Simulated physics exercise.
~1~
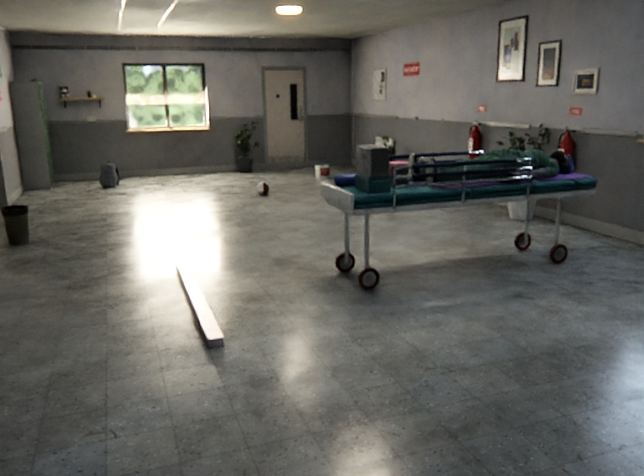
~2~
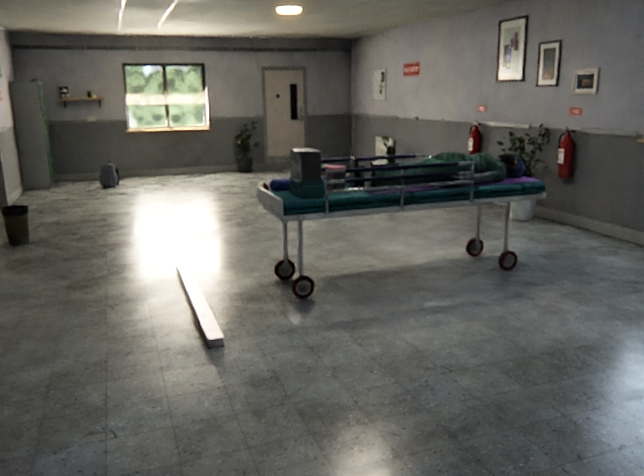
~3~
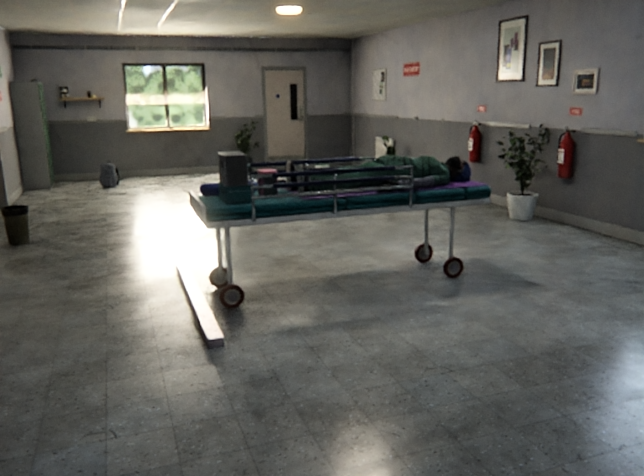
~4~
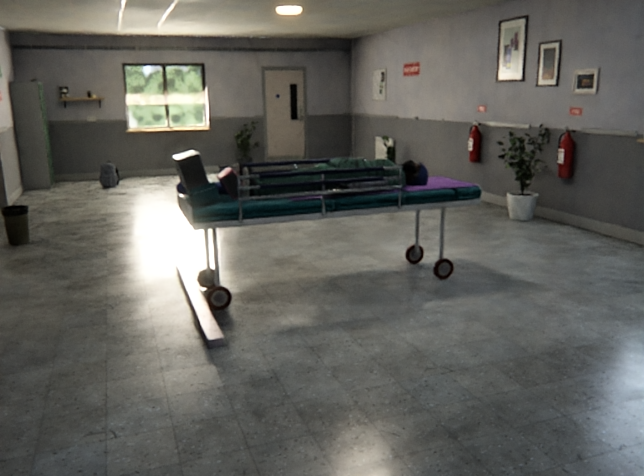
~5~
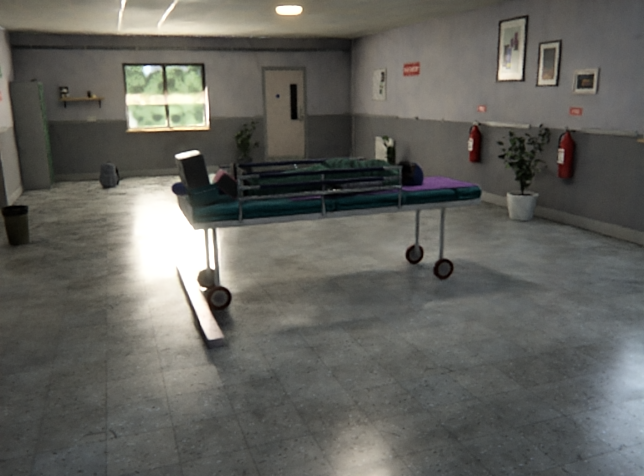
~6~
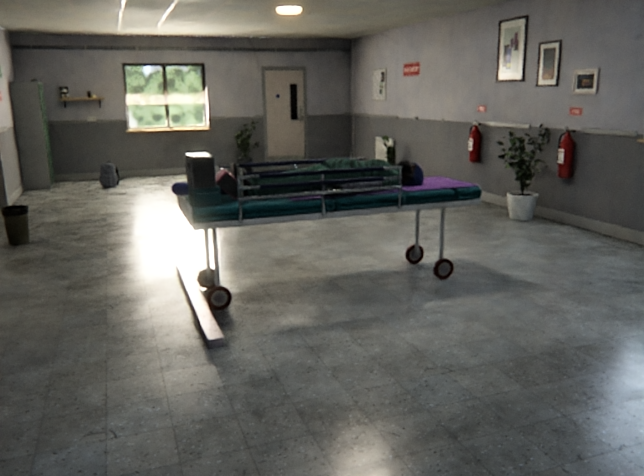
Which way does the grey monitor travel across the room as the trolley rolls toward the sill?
The grey monitor moves to the left, carried along at the front end of the trolley.
